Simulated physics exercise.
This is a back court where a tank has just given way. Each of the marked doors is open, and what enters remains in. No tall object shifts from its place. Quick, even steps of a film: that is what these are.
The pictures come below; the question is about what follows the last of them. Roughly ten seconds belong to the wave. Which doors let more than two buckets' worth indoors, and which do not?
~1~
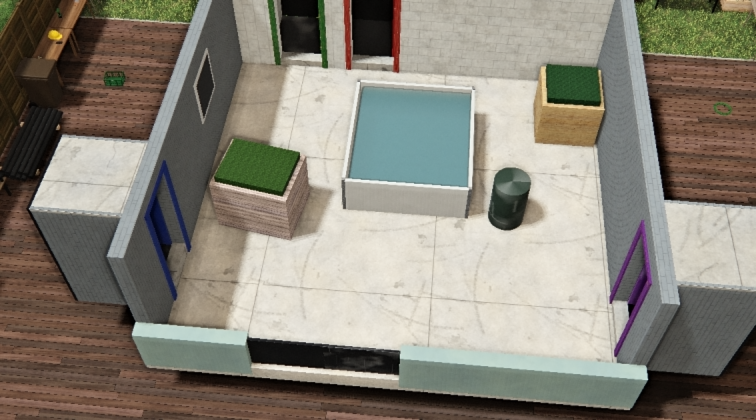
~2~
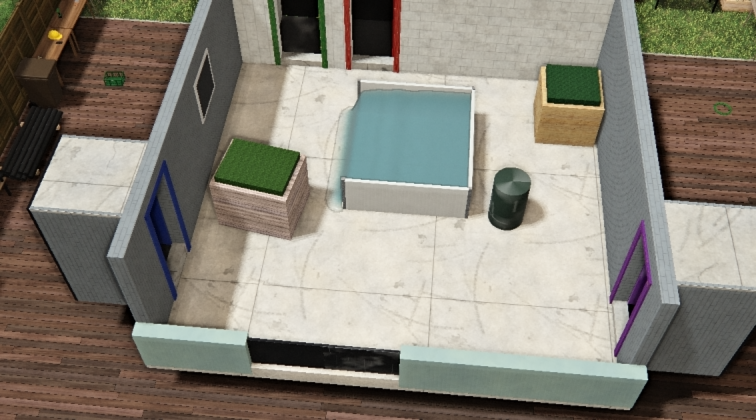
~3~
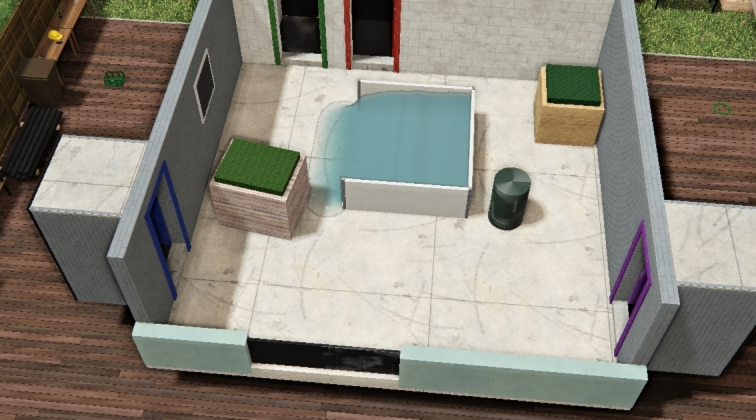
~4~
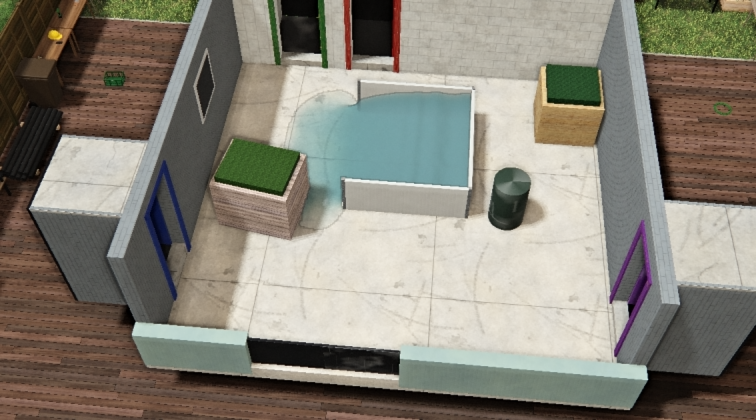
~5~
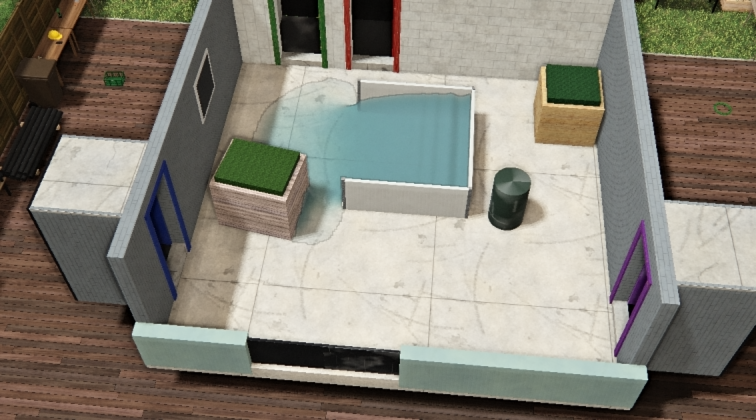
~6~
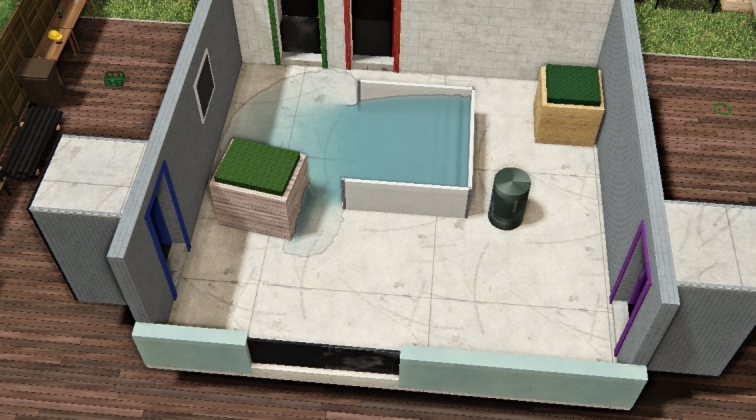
The blue door does not; the purple door does not; the red door does not; the green door lets more through.
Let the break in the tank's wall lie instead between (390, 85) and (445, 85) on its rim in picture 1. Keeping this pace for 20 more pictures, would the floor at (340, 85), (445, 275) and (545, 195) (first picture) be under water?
Taking the spots in turn: Swamped, untouched and swamped.
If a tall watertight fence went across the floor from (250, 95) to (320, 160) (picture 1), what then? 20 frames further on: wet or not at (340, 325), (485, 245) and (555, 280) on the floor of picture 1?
Results in order: Swamped / bone-dry / bone-dry.
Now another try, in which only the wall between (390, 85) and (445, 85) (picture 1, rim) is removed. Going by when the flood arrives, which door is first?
It's the red door that comes first.
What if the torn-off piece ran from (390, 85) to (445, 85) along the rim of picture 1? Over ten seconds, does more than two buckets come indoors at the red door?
The red door exceeds the limit.
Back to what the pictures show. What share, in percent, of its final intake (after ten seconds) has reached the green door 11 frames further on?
That share would be near 0 %.
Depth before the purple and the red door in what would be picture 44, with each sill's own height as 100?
Near 20 and 70 in a hundred.
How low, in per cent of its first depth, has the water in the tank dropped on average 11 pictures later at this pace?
Some 32 per cent.
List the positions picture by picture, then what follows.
The first picture shows the water tank at (411, 135) is whole and still.
In the second picture, the front is at a hidden place, out from the gap at (354, 147).
In the third picture, the front is at (324, 213), out from the gap at (354, 149).
In the fourth picture, the front is at (302, 222), out from the gap at (354, 150).
In the fifth picture, water pours out at (354, 150) and has run to (311, 85).
In the sixth picture, water pours out at (354, 151) and has run to (241, 111).
A moment on, water covers 25 % of the floor; the blue door not reached, the purple door not reached, the red door not reached, the green door wet at the sill, nothing in.
Next, water covers 40 % of the floor; the blue door wet at the sill, nothing in, the purple door not reached, the red door wet at the sill, nothing in, the green door under two buckets in.
Then, water covers 50 % of the floor; the blue door wet at the sill, nothing in, the purple door not reached, the red door wet at the sill, nothing in, the green door far over two buckets in.
Later, water covers 90 % of the floor; the blue door wet at the sill, nothing in, the purple door wet at the sill, nothing in, the red door wet at the sill, nothing in, the green door far over two buckets in.
In the end, water covers 100 % of the floor; the blue door wet at the sill, nothing in, the purple door wet at the sill, nothing in, the red door wet at the sill, nothing in, the green door far over two buckets in.
